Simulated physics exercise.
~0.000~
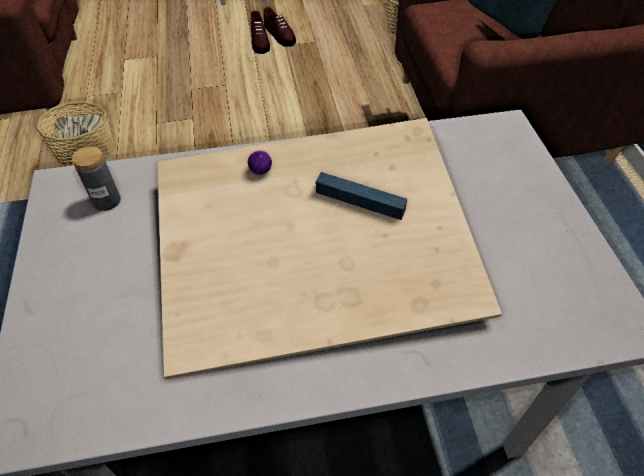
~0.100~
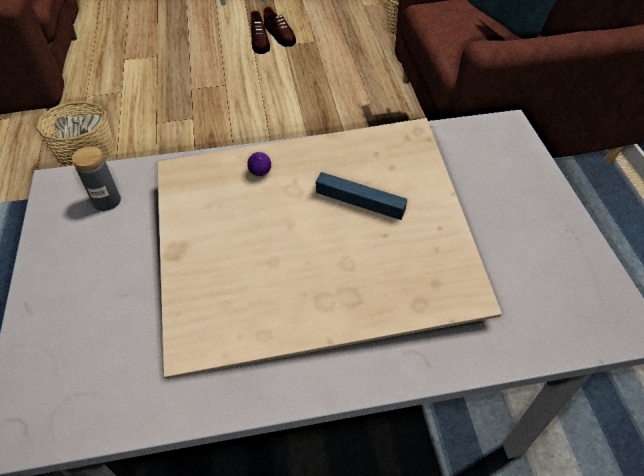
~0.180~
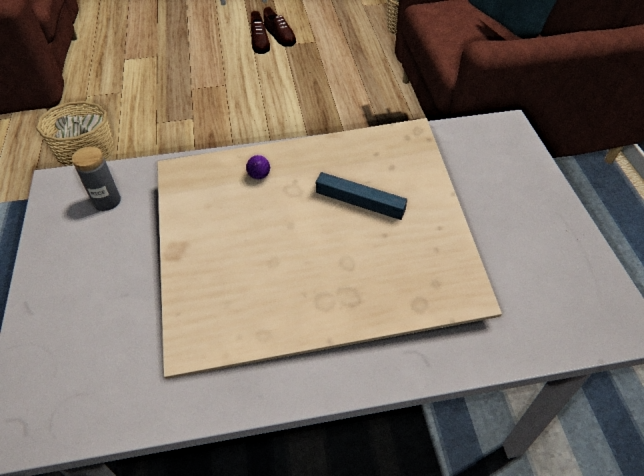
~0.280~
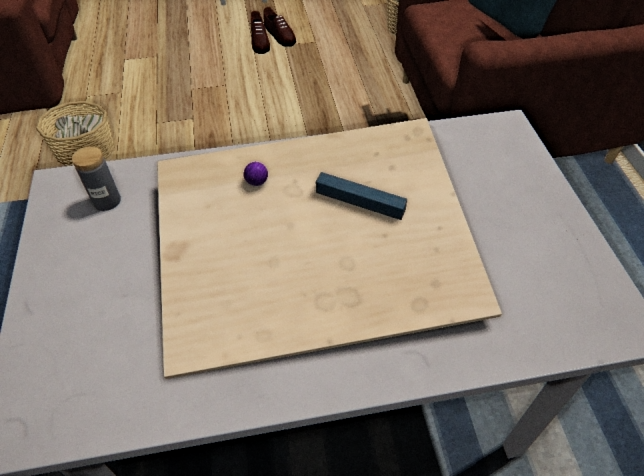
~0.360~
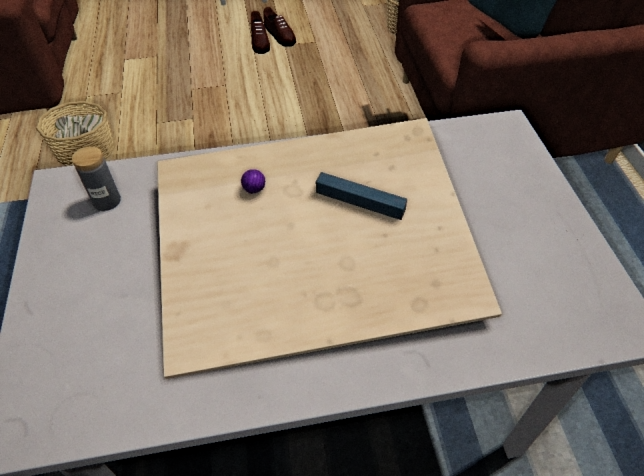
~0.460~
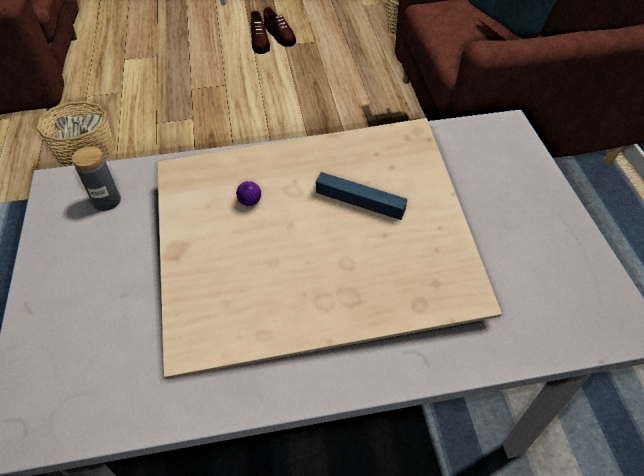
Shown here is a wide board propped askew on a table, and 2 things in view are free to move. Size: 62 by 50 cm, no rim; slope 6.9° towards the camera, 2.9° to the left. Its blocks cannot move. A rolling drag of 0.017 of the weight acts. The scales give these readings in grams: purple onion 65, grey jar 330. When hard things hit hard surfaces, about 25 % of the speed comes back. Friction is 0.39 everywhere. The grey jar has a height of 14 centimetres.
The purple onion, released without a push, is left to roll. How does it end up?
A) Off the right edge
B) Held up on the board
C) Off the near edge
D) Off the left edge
Option C: Off the near edge.
After 0.76 s, 21 cm of board to the near edge; purple onion near (228, 254).
After 1.06 s, 1 cm of board to the near edge; purple onion near (190, 360).
After 1.26 s, it has gone over the near edge; purple onion near (155, 462).
After 1.46 s, it has gone over the near edge.
By the end (1.5 s), it has gone over the near edge; grey jar in place, give or take 8 cm.
